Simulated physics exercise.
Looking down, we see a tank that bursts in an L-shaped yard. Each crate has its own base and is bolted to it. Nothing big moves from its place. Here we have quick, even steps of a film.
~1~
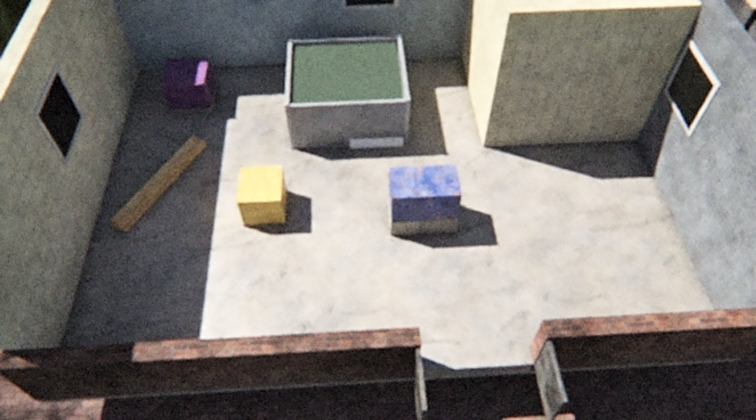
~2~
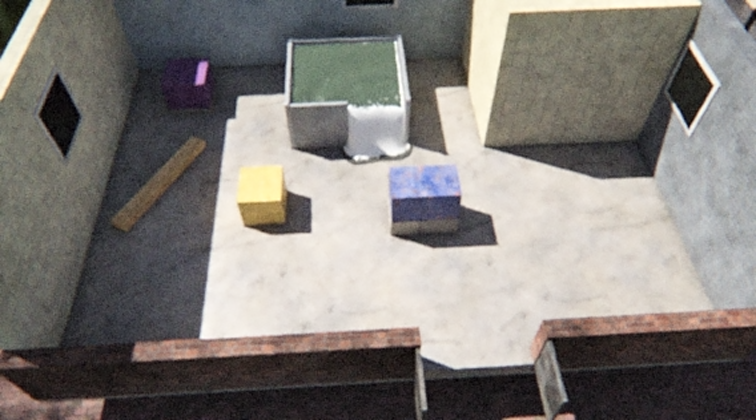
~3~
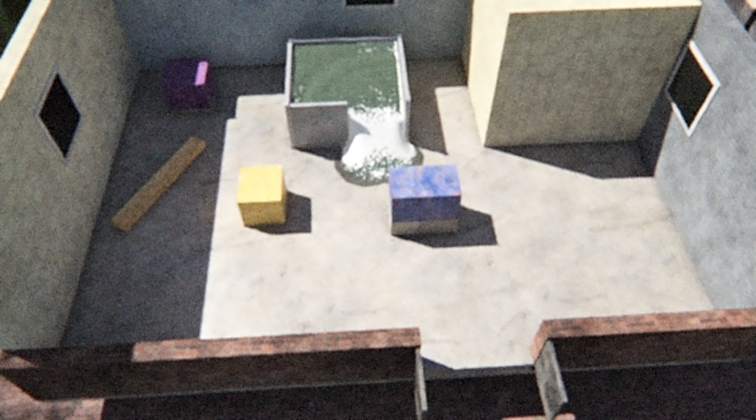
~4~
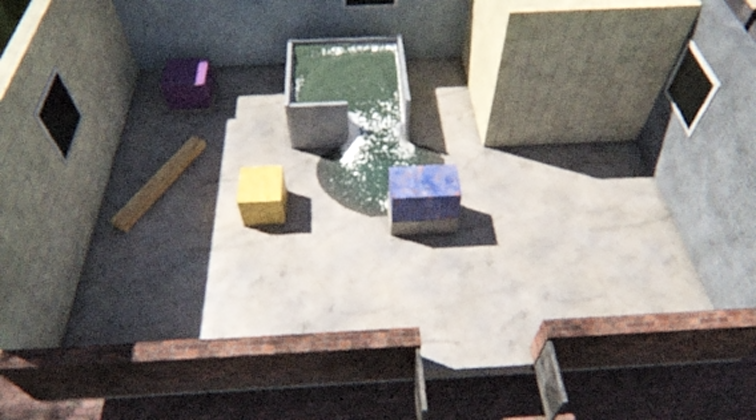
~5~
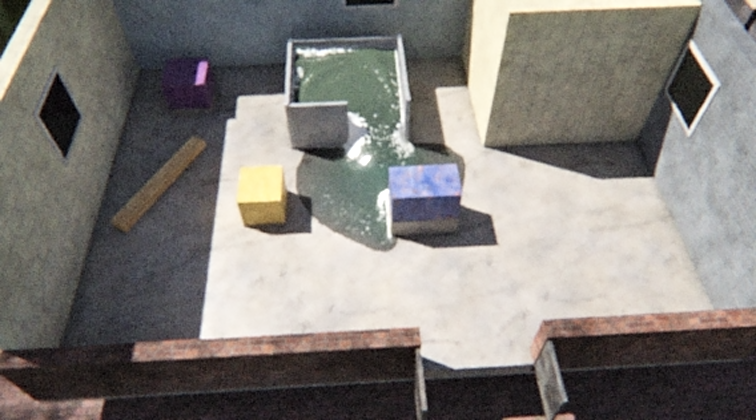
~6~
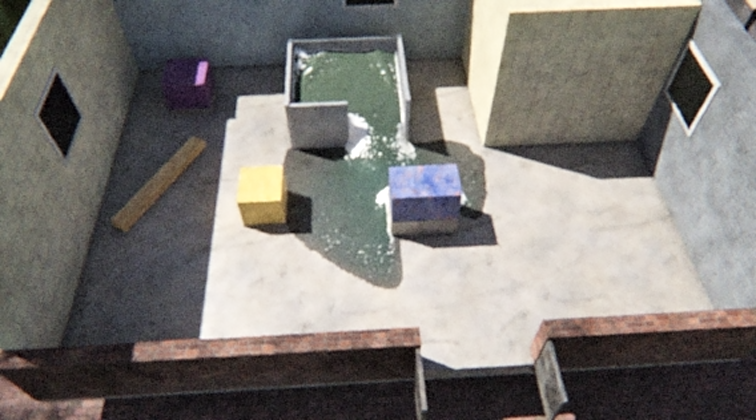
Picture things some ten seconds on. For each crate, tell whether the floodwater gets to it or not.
One by one: The yellow crate is within reach of the water; the blue crate is within reach of the water; the purple crate is out of reach of the water.
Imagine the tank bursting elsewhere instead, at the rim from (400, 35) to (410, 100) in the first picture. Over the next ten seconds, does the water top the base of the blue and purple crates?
The blue crate is untouched; the purple crate is reached.
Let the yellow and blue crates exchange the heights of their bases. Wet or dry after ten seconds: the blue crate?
The blue crate is overtopped.
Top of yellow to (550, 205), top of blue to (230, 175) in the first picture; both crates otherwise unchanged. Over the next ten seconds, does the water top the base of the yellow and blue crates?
The yellow one is reached, the blue one is not reached.
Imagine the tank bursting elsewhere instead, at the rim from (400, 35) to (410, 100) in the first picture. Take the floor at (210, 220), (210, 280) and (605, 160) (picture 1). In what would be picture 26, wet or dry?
So it's nothing at the first, nothing at the second and nothing at the third.
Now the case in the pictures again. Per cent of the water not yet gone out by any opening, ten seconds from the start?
Estimate: Some 92 %.
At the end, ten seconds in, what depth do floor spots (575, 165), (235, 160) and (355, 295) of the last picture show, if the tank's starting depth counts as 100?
Going place by place: 8 %, 4 % and 8 %.
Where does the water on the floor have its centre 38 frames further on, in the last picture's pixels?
I'd put it at around (389, 222).
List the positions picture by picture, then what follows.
In the first frame, the tank at (346, 73) is whole and still.
In the second frame, water pours out at (377, 127) and has run to (349, 157).
In the third frame, water pours out at (377, 130) and has run to (349, 178).
In the fourth frame, the front is at (374, 212), out from the gap at (377, 131).
In the fifth frame, water pours out at (377, 131) and has run to (376, 245).
In the sixth frame, the front is at (383, 283), out from the gap at (377, 131).
A moment on, water covers 25 % of the floor; the yellow crate water round its plinth, the blue crate water round its plinth, the purple crate not reached.
Next, water covers 45 % of the floor; the yellow crate water round its plinth, the blue crate water round its plinth, the purple crate not reached.
Then, water covers 55 % of the floor; the yellow crate water round its plinth, the blue crate water round its plinth, the purple crate not reached.
Later, water covers 75 % of the floor; the yellow crate water round its plinth, the blue crate water round its plinth, the purple crate water round its plinth.
In the end, water covers 95 % of the floor; the yellow crate was topped, the blue crate was topped, the purple crate stayed above the water.
